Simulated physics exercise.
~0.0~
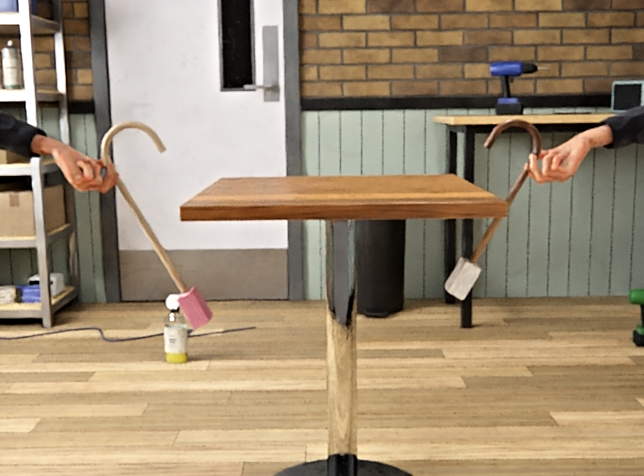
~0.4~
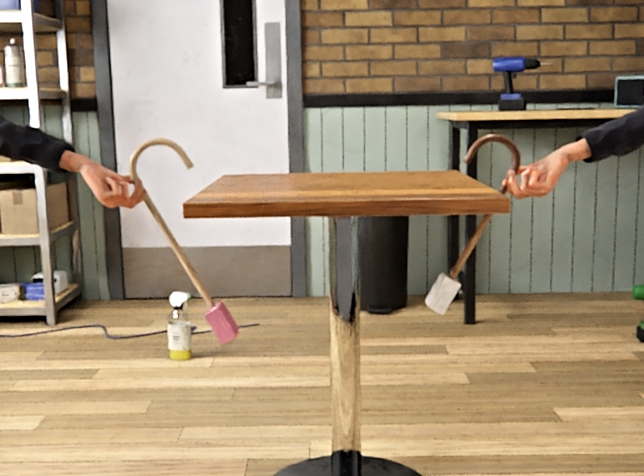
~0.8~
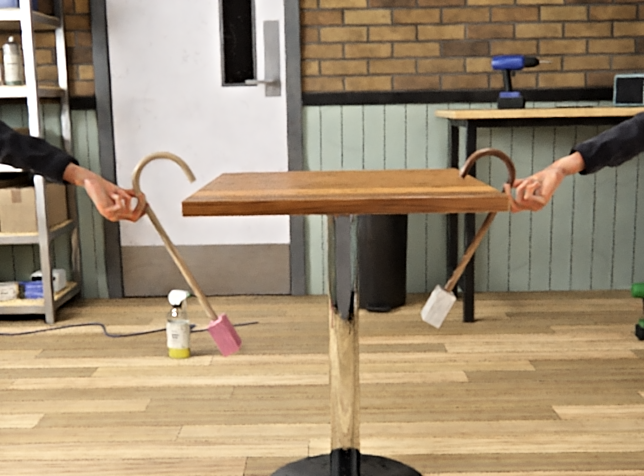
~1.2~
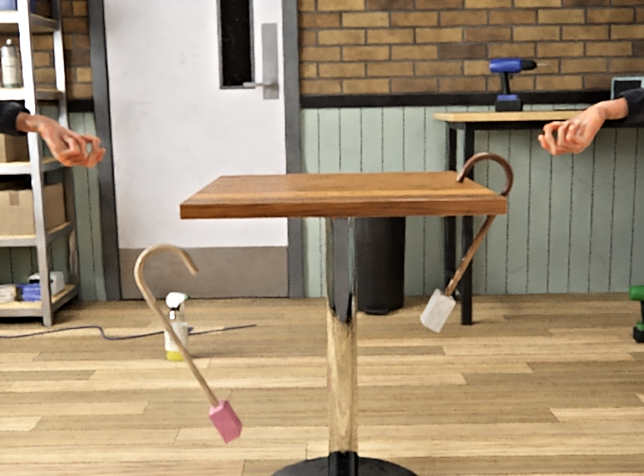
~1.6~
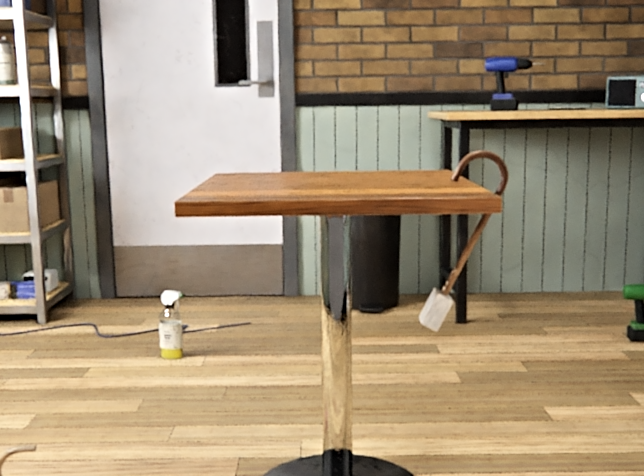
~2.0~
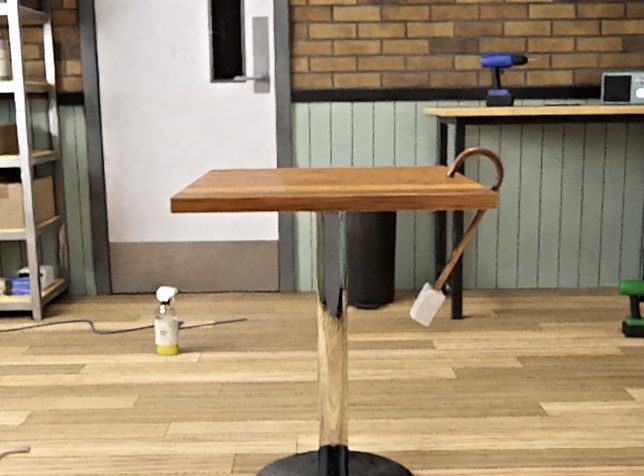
A pink-ended hooked stick and a white-ended one are brought by two hands to opposite edges of a wooden table and released; the pink one on the left drops to the floor, while the white one stays hooked on the right edge, hanging still.
